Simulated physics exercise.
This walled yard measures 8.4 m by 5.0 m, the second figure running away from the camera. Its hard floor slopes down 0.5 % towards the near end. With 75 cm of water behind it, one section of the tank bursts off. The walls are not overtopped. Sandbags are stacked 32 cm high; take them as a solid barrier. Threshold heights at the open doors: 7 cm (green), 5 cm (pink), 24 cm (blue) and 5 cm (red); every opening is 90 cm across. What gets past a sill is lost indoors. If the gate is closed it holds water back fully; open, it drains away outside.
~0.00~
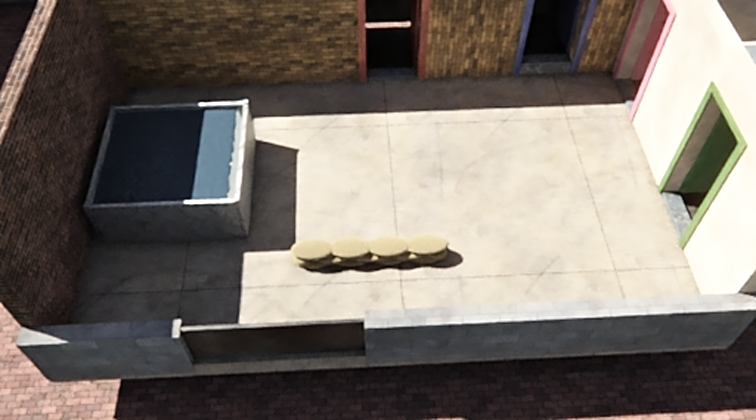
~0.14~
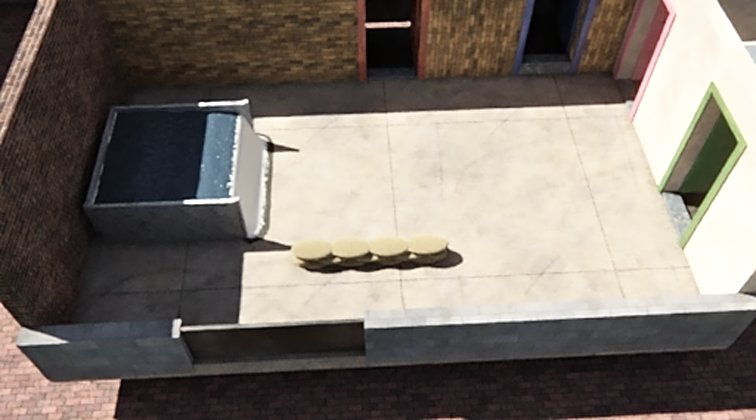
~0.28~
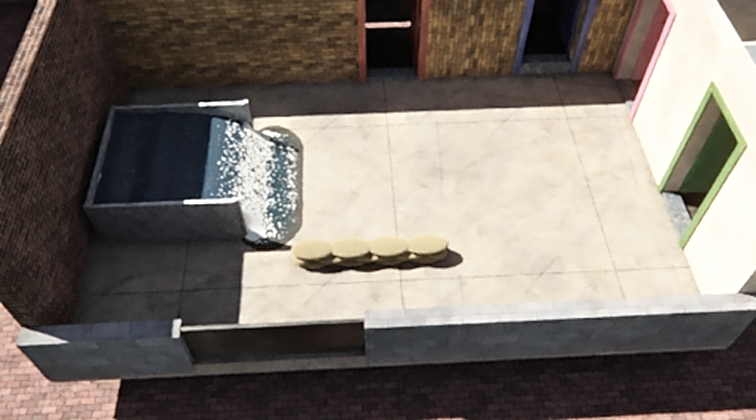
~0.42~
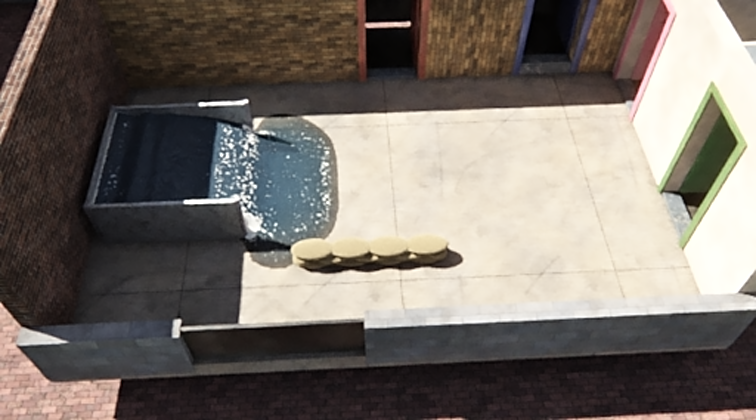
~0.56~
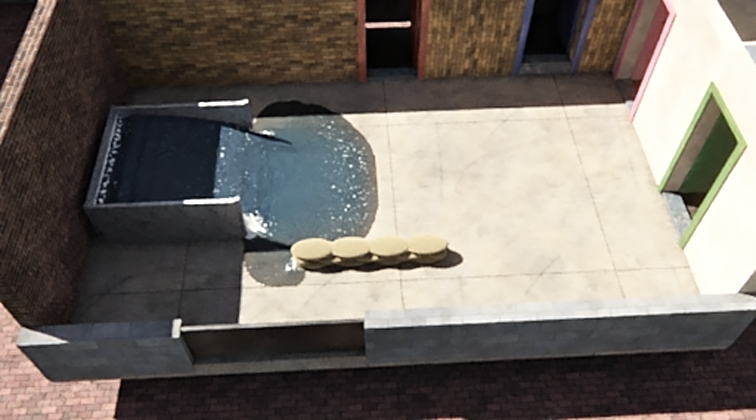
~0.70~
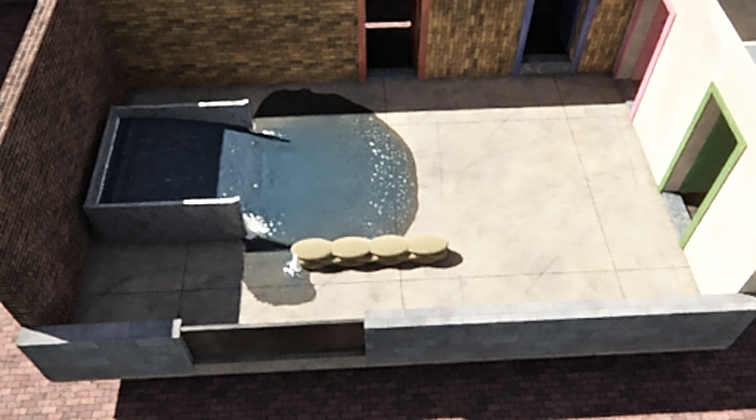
In a walled yard, water bursts from a tank's right side and spreads around stacked sandbags.
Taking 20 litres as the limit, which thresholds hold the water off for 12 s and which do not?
Within that time: At the green door it passes the limit; at the pink door it exceeds the limit; at the blue door it keeps below the limit; at the red door it passes the limit.
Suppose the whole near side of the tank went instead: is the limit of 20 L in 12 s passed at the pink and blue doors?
Against that limit: Pink over, blue not over.
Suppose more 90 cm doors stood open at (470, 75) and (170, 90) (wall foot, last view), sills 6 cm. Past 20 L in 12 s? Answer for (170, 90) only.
There: Under.
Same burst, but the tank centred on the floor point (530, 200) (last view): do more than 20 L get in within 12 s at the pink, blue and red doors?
Then: Pink above, blue under, red not over.
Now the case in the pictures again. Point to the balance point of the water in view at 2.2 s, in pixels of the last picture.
Around (355, 180).
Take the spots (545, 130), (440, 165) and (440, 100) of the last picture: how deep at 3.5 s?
About 4, 4 and 3 cm.
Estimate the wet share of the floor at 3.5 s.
Near 70 per cent is wet.
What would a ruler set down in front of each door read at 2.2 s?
Depths in cm: Green 15, pink 5, blue 7, red 11.
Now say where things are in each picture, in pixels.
The first picture shows the tank at (173, 155) is whole and still, 75 cm deep.
In the second picture, the front is at (256, 137), 1.0 m from the gap at (246, 175); 0.4 m2 of floor is under water; 75 cm left at the back of the tank.
In the third picture, the front is at (279, 130), 1.2 m from the gap at (246, 177); 1.4 m2 of floor is under water; 75 cm left at the back of the tank.
In the fourth picture, water pours out at (246, 177) and has run 1.5 m, to (301, 122); typically 11 cm deep outside, 70 cm at the tank's back.
In the fifth picture, the front is at (344, 123), 2.0 m from the gap at (247, 178); 5.0 m2 of floor is under water; 63 cm left at the back of the tank.
In the sixth picture, the front is at (410, 164), 2.5 m from the gap at (247, 178); 6.9 m2 of floor is under water; 64 cm left at the back of the tank.
After 1.4 s water covers 45 % of the floor and is deepest (28 cm) near (259, 203); green door not reached, pink door not reached, blue door not reached, red door 6 cm at the sill, 0 L in.
After 2.2 s water covers 65 % of the floor and is deepest (20 cm) near (319, 249); green door 15 cm at the sill, 12 L in, pink door 5 cm at the sill, 0 L in, blue door 7 cm at the sill, 0 L in, red door 11 cm at the sill, 11 L in.
After 3.5 s water covers 70 % of the floor and is deepest (32 cm) near (601, 90); green door 22 cm at the sill, 161 L in, pink door 27 cm at the sill, 117 L in, blue door 9 cm at the sill, 0 L in, red door 8 cm at the sill, 32 L in.
After 7.0 s water covers 75 % of the floor and is deepest (15 cm) near (701, 322); green door 10 cm at the sill, 259 L in, pink door 9 cm at the sill, 340 L in, blue door 9 cm at the sill, 0 L in, red door 3 cm at the sill, 39 L in.
After 12.0 s water covers 95 % of the floor and is deepest (12 cm) near (128, 326); green door 6 cm at the sill, 268 L in, pink door 4 cm at the sill, 353 L in, blue door 3 cm at the sill, 0 L in, red door 3 cm at the sill, 40 L in.
